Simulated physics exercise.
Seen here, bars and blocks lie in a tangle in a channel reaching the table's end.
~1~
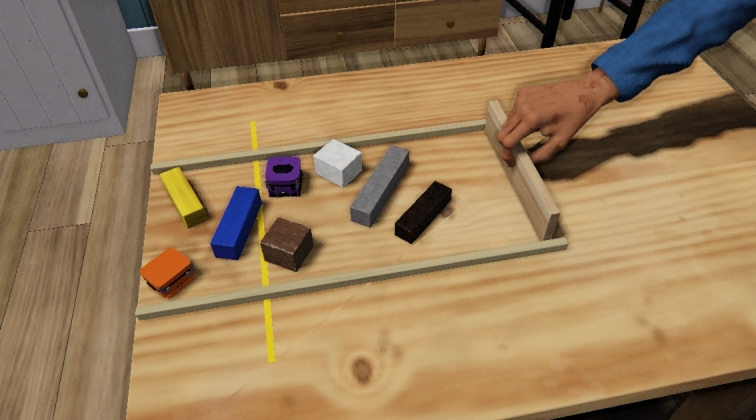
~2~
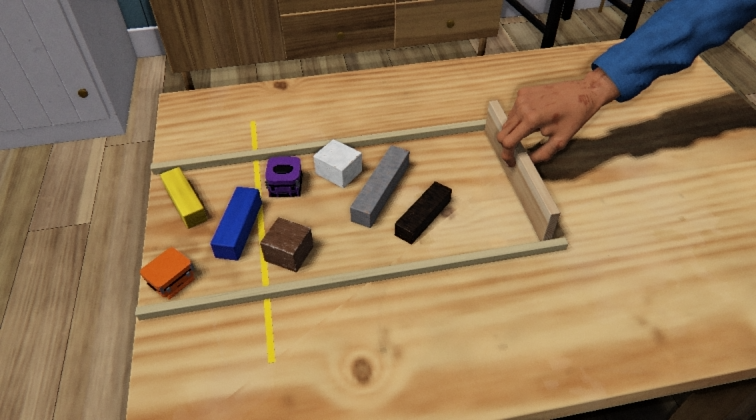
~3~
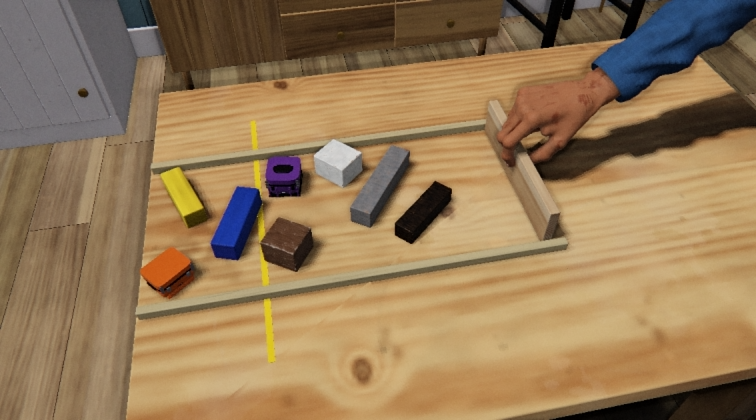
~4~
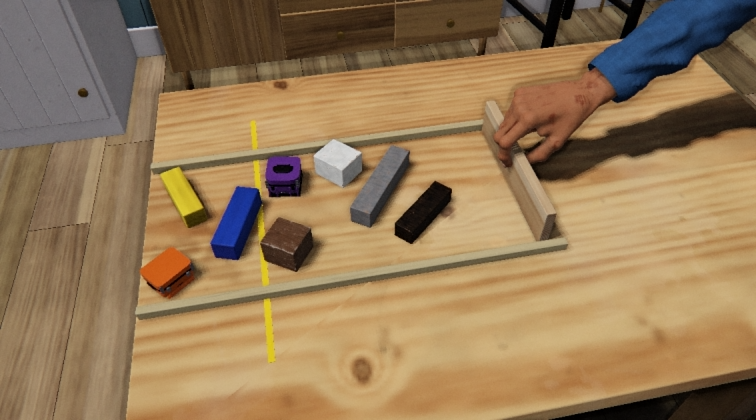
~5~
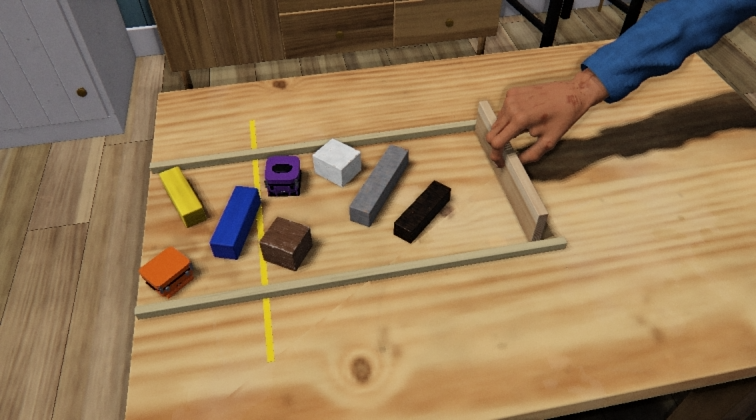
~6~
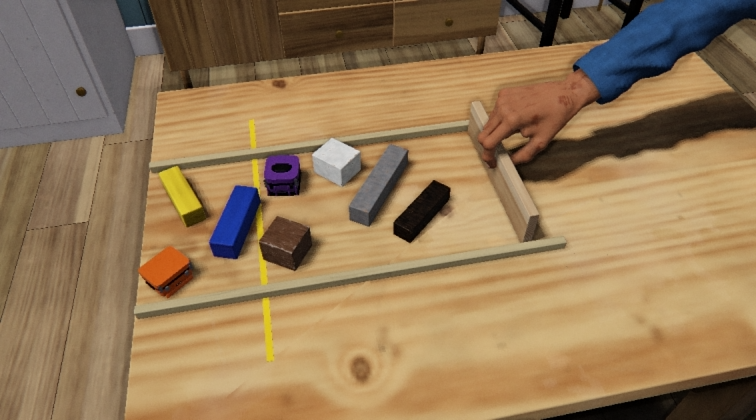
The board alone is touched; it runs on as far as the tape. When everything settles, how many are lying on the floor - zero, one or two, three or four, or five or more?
The push clears off nothing whatsoever.
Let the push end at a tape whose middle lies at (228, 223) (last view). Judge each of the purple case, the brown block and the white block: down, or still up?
Starting with the purple case, it keeps its place, then the brown block keeps its place, then the white block keeps its place.
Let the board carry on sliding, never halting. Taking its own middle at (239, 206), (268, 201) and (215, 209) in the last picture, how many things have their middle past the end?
Taking the places in turn, the counts are 2, 0 and 3.
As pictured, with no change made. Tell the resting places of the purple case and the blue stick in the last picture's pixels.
First object about (183, 192); second object about (175, 241).
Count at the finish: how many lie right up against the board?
Contact count: 2.
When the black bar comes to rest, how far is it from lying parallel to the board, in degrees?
It works out to near 0°.
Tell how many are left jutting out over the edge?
Answer: 2.
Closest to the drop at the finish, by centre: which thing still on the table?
Yellow stick.
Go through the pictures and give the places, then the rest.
In the first picture, orange case (168, 274); yellow stick (183, 197); blue stick (237, 222); board (518, 167); tape (261, 220).
In the second picture, yellow stick (183, 197); grey bar (381, 185).
In the third picture, blue stick (238, 222); purple case (285, 177).
In the fourth picture, orange case (169, 274); brown block (287, 244).
In the fifth picture, yellow stick (183, 196); white block (338, 163).
In the sixth picture, orange case (167, 273); yellow stick (182, 196); blue stick (236, 221); board (500, 168); tape (259, 218).
A little later, none off yet; orange case at rest near (167, 273); yellow stick at rest near (182, 196); blue stick at rest near (236, 221).
Next, none off yet; orange case at rest near (167, 273); yellow stick at rest near (182, 196); blue stick moving near (228, 224).
When it is over, the number that fall off is zero.
